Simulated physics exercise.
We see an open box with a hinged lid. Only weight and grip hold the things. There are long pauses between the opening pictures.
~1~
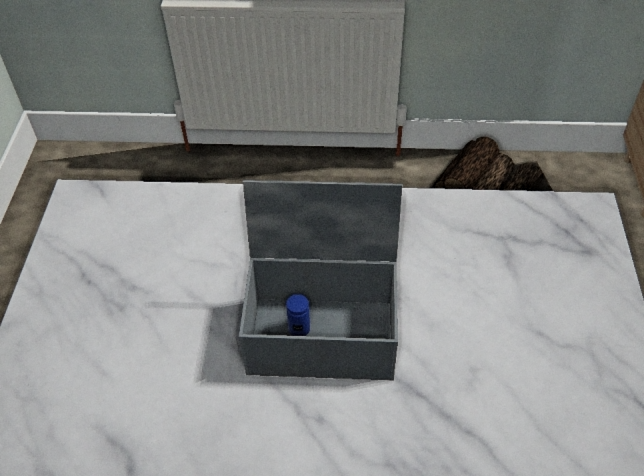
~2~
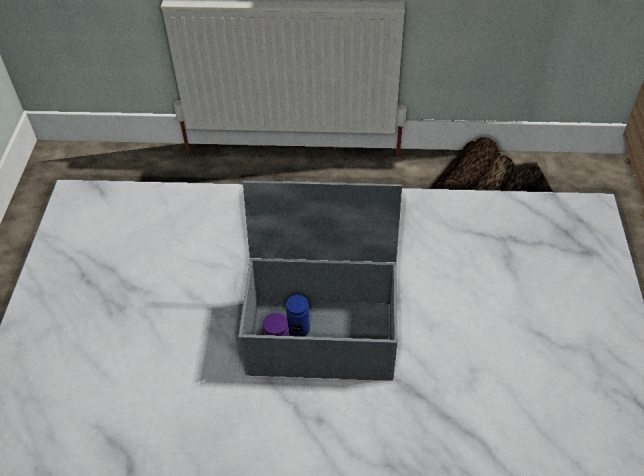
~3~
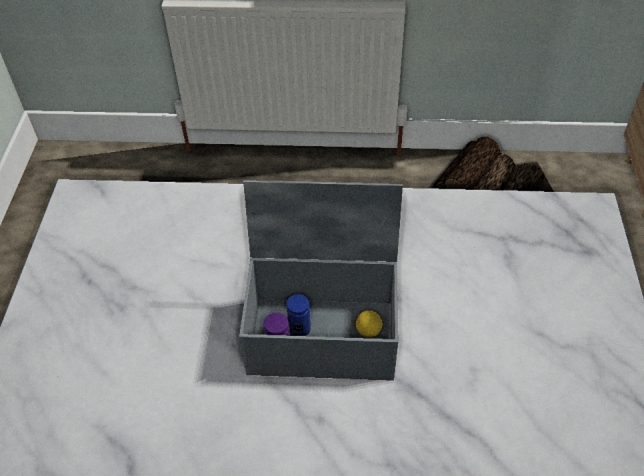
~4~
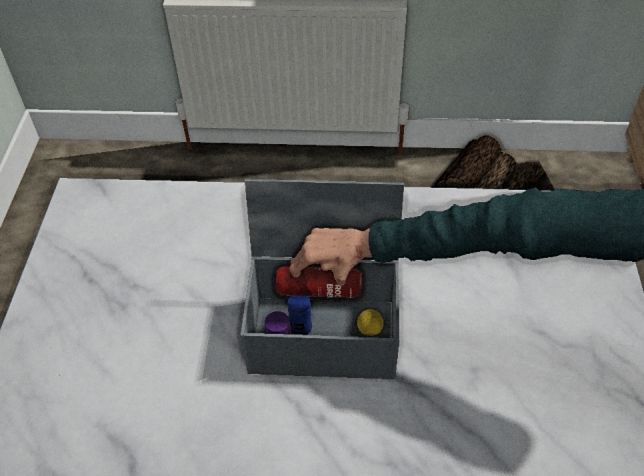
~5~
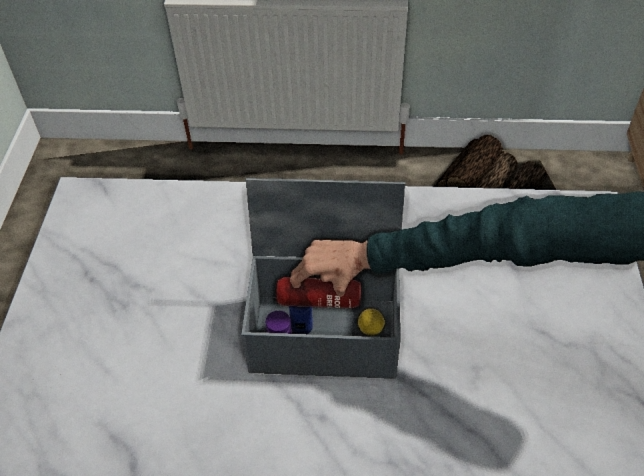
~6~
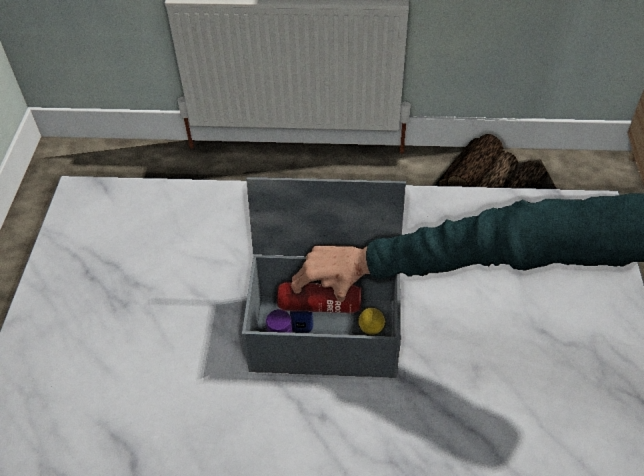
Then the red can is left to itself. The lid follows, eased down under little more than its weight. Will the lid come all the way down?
Here the lid will not close.
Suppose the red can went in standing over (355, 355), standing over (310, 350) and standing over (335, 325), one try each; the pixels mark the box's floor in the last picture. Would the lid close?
First try: It will not close; second try: It will not close; third try: It will not close.
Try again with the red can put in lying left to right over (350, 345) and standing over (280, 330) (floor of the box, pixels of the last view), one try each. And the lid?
In the first case it sits on the rim; in the second case it is held up.
Then, 1.00 s on from there, lid starting down; red can shifted well along near (365, 332).
Then, 1.70 s on from there, lid 45° above the rim; red can shifted well along near (366, 332).
In the end, lid 11° above the rim; moved from the start, red can; the other 3 unmoved. At the end, from the last picture's camera, red can near (366, 332).
